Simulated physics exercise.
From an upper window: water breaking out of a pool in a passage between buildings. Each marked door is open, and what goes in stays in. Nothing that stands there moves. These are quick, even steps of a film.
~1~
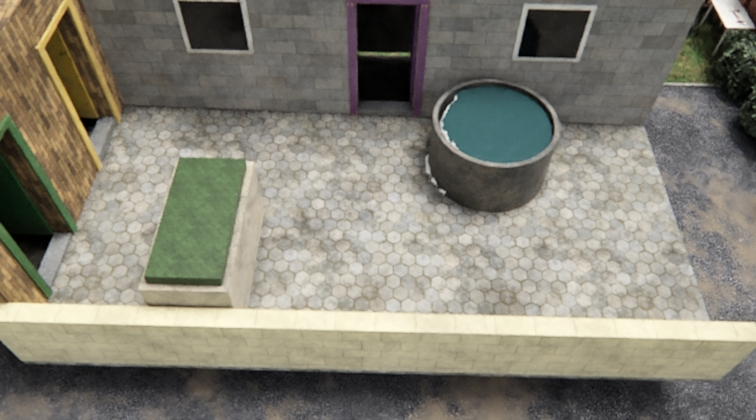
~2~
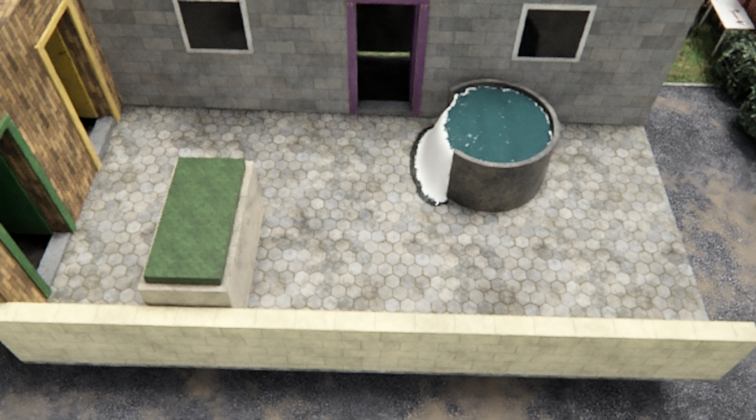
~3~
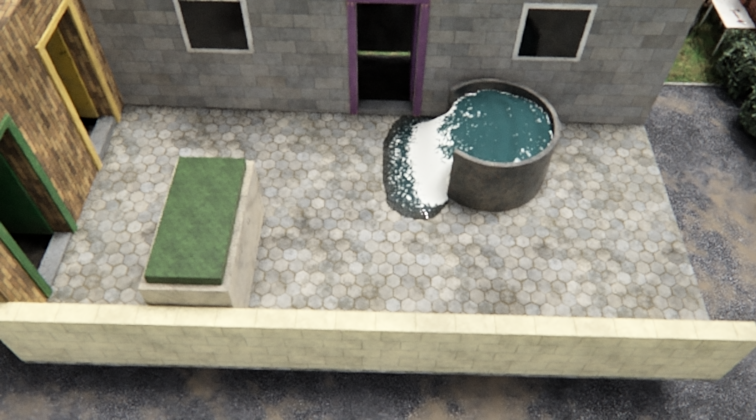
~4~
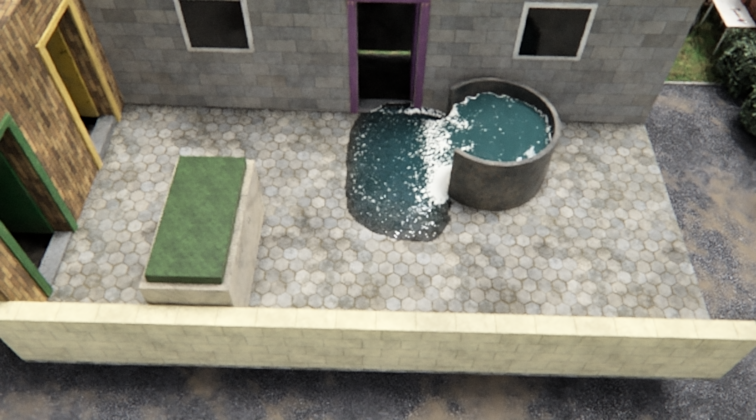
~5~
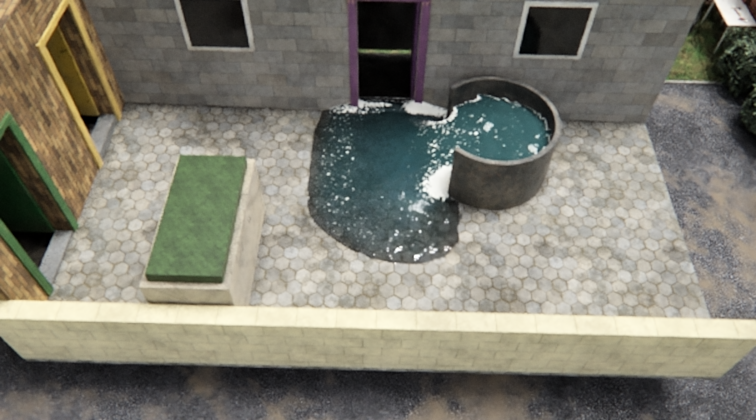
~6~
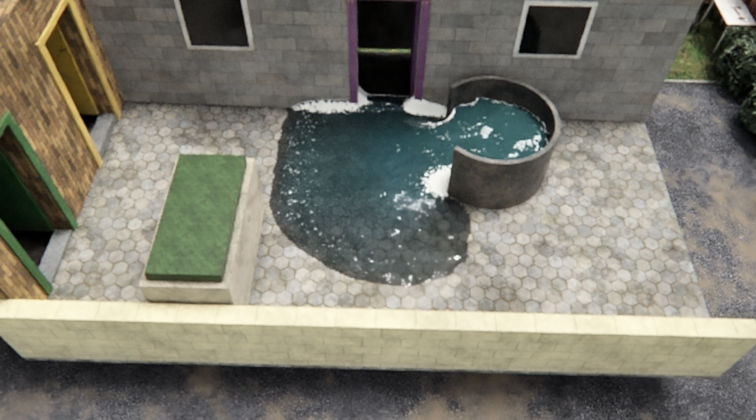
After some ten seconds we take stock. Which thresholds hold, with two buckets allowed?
One by one: The purple door lets in a lot; the yellow door lets in a lot; the green door lets in a lot.
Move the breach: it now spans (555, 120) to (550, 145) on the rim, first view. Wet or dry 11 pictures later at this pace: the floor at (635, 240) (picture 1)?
Answer: Flooded.
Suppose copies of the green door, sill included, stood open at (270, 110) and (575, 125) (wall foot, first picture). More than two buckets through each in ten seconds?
As listed: Lets more in, holds.
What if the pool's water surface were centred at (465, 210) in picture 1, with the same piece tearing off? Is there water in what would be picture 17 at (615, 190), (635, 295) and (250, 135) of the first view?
One after the other: Not flooded, not flooded, flooded.
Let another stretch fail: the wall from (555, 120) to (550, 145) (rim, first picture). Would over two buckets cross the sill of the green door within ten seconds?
My reading: The green one keeps below it.
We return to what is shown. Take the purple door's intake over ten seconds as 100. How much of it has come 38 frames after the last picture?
Close to 100 %.
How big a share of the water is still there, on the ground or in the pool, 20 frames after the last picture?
Near 90 in a hundred.
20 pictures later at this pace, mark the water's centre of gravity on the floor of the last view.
Around (281, 191).
A moment on, water covers 45 % of the floor; the purple door over two buckets in, the yellow door not reached, the green door not reached.
Next, water covers 50 % of the floor; the purple door over two buckets in, the yellow door over two buckets in, the green door wet at the sill, nothing in.
Then, water covers 65 % of the floor; the purple door far over two buckets in, the yellow door far over two buckets in, the green door under two buckets in.
Later, water covers 90 % of the floor; the purple door far over two buckets in, the yellow door far over two buckets in, the green door over two buckets in.
In the end, water covers 90 % of the floor; the purple door far over two buckets in, the yellow door far over two buckets in, the green door over two buckets in.
